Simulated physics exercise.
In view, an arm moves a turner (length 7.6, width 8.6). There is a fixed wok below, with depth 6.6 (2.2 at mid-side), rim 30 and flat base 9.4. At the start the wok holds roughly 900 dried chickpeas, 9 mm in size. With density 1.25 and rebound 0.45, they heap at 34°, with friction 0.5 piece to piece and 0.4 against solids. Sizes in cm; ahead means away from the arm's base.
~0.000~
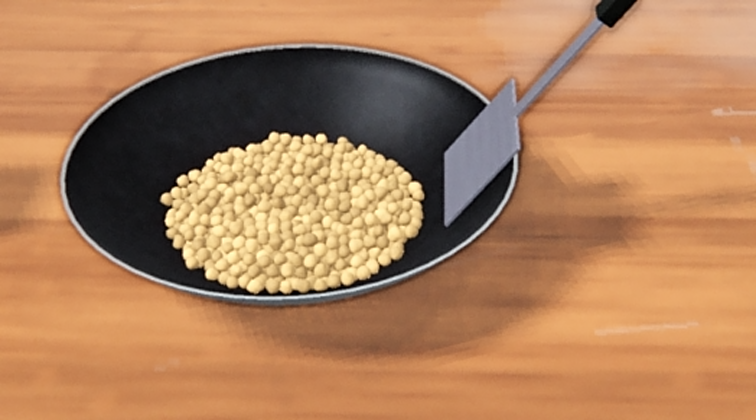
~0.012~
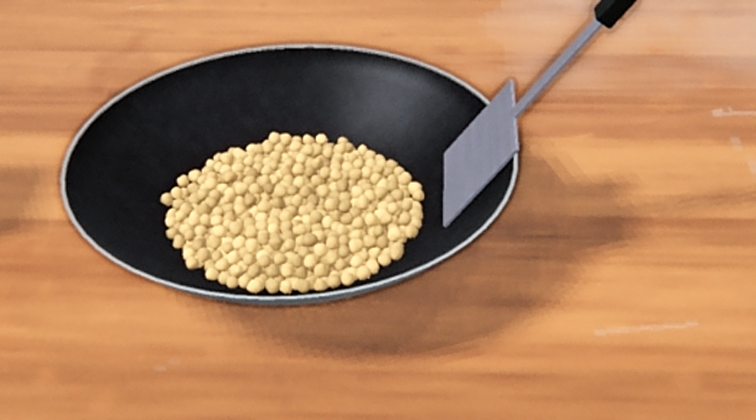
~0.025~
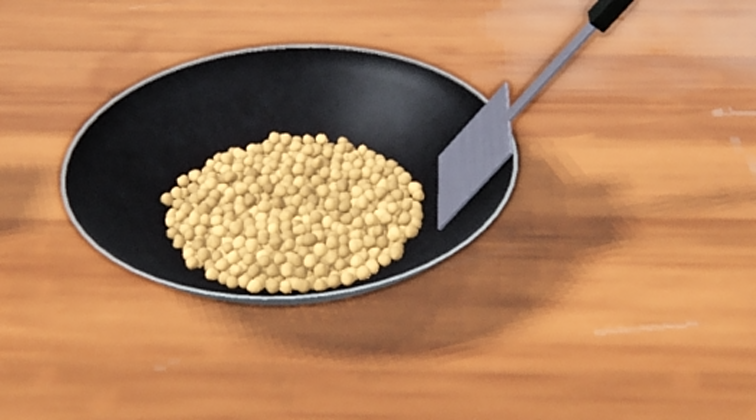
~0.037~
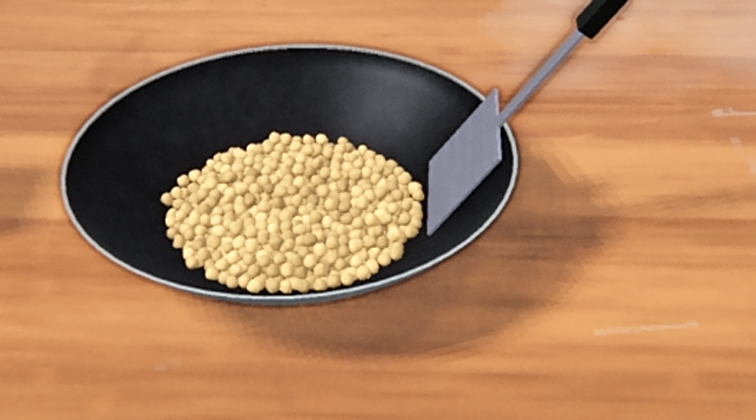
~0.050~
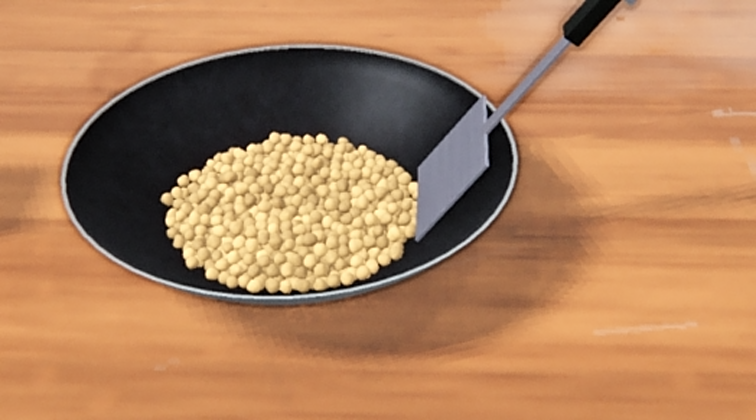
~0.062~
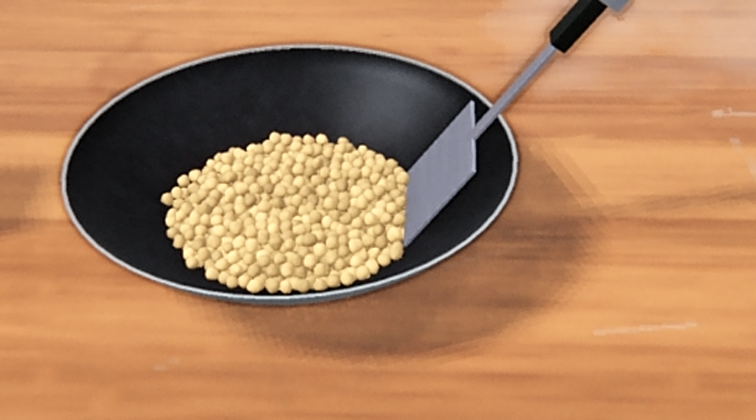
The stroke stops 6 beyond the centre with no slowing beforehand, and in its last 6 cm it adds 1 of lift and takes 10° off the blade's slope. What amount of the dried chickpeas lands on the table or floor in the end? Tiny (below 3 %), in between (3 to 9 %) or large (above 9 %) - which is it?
Tiny, so below 3 %.
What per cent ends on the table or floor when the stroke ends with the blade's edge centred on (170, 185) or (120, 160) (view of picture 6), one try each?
5 % and 40 %.
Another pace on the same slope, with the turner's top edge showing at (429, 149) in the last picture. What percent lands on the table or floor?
About 15 percent.
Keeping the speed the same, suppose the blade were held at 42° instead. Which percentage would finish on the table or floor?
I'd expect near 0 percent then.
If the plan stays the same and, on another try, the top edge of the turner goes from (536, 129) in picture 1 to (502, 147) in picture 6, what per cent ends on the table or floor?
Off the vessel, on the table or floor: Some 0 percent.
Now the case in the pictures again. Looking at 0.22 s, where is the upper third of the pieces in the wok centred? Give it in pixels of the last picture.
The middle sits at approx. (200, 185).
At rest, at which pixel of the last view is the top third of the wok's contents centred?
(153, 177).
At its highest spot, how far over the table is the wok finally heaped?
About 7.5 centimetres.
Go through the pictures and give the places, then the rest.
In the first picture, the turner top edge at (516, 112), sloping 54°; upper third of the load around (292, 200), from x 170 to 420, top at y 140; 900 in the wok.
In the second picture, the turner top edge at (515, 113), sloping 54°; upper third of the load around (292, 200), from x 170 to 420, top at y 140.
In the third picture, the turner top edge at (509, 116), sloping 54°; upper third of the load around (292, 200), from x 170 to 420, top at y 140.
In the fourth picture, the turner top edge at (498, 122), sloping 54°; upper third of the load around (292, 200), from x 170 to 420, top at y 140.
In the fifth picture, the turner top edge at (486, 129), sloping 54°; upper third of the load around (292, 200), from x 170 to 420, top at y 140.
In the sixth picture, the turner top edge at (474, 135), sloping 54°; upper third of the load around (296, 200), from x 170 to 415, top at y 140; 900 in the wok.
After 0.14 s, sloping 54°, highest piece 7 above the table; 900 in the wok.
After 0.22 s, sloping 50°, highest piece 7 above the table; 900 in the wok.
After 0.46 s, sloping 44°, highest piece 7 above the table; 900 in the wok.
After 1.51 s, sloping 44°, highest piece 7 above the table; 900 in the wok.
In the end, 900 in the wok. That is 0 % on the table or floor.
